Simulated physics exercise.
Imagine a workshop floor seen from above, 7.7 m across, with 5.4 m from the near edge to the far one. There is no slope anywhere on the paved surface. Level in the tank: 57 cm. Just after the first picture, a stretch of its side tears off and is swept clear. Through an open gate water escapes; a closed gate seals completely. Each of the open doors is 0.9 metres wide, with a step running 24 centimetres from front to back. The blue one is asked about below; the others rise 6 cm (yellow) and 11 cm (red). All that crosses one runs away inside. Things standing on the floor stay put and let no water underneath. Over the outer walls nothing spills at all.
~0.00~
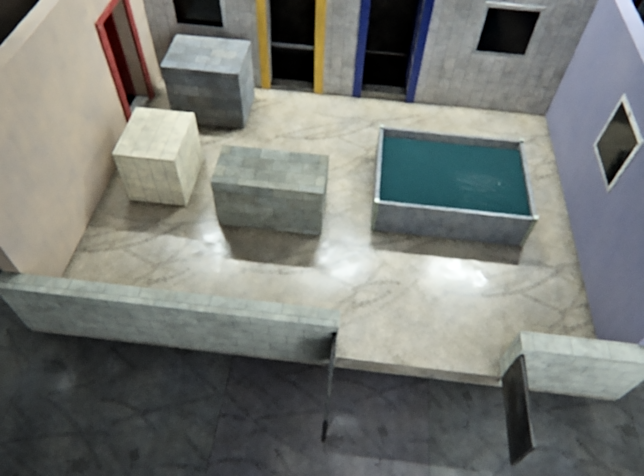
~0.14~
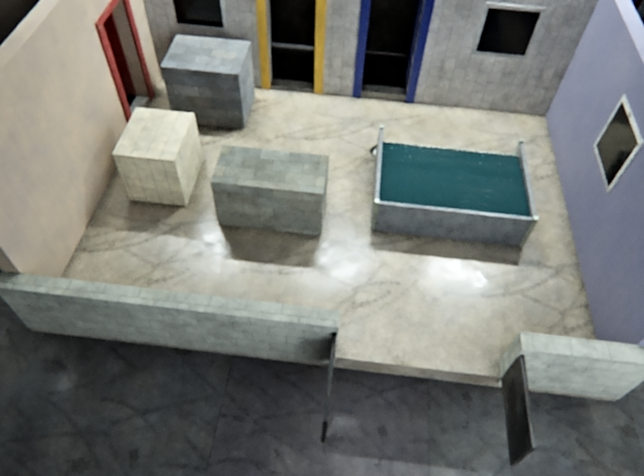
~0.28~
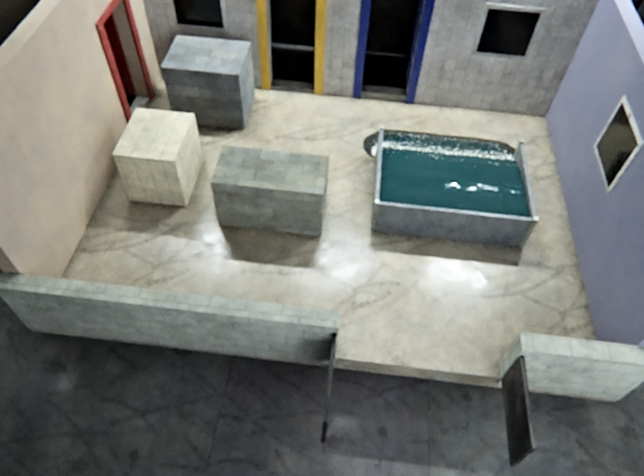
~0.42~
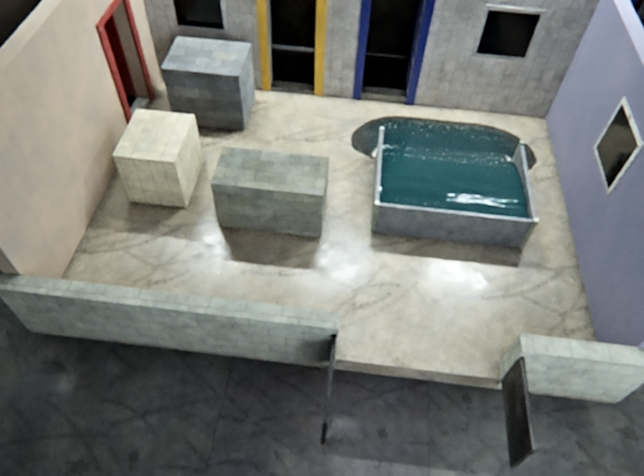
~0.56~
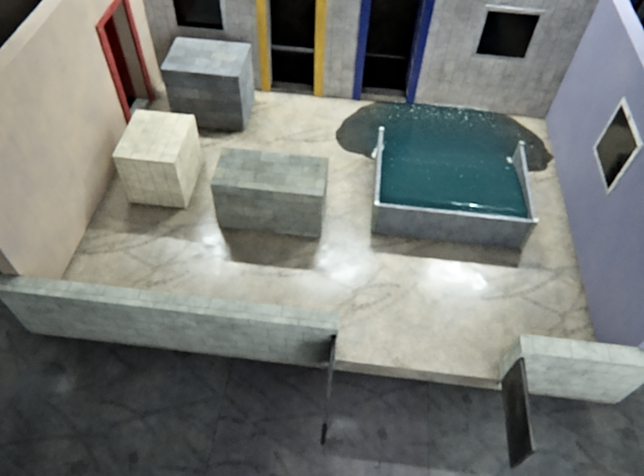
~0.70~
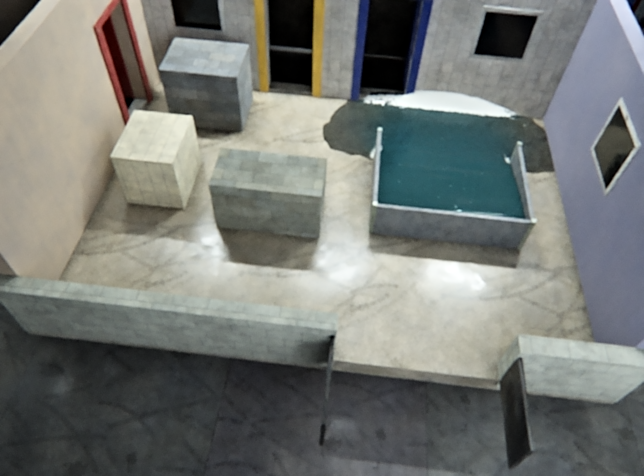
On a pale workshop floor with three blocks and red, yellow and blue doorways, a rectangular tank of still green water stands at the right. Its far side disappears, and water pours out behind it, spreading across the floor in a widening dark puddle toward the back wall.
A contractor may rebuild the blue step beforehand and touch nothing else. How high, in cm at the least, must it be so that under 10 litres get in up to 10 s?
It would need to be roughly 29 cm high.
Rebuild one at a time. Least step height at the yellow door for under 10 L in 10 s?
Roughly 8.0 cm at the yellow door.
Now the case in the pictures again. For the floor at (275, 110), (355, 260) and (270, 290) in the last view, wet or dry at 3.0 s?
So, in order, I'd say got wet, then stayed dry, then stayed dry.
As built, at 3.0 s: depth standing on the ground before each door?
In cm - yellow: 8, red: 0, blue: 18.
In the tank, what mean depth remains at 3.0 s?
Close to 10 cm deep on average.
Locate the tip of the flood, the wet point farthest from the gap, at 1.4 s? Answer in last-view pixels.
At about (291, 98).
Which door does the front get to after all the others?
That's the red one, it comes last.
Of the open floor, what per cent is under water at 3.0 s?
Roughly 40 percent of the floor.
After 1.4 s water covers 20 % of the floor, deepest (41 cm) near (436, 119); 30 cm at the blue door, 36 litres in over its 14 cm step.
After 3.0 s water covers 40 % of the floor, deepest (26 cm) near (539, 129); 18 cm at the blue door, 121 litres in over its 14 cm step.
After 10.0 s water covers 95 % of the floor, deepest (11 cm) near (538, 123); 6 cm at the blue door, 126 litres in over its 14 cm step.
At the blue door as built, the water arrived by 0.6 s and peaked near 31 cm at 1.6 s.
With a step of 25 cm, 24 litres would have come in within the 10 s; with 33.5 cm, 2 litres. So under 10 litres takes about 29 cm.
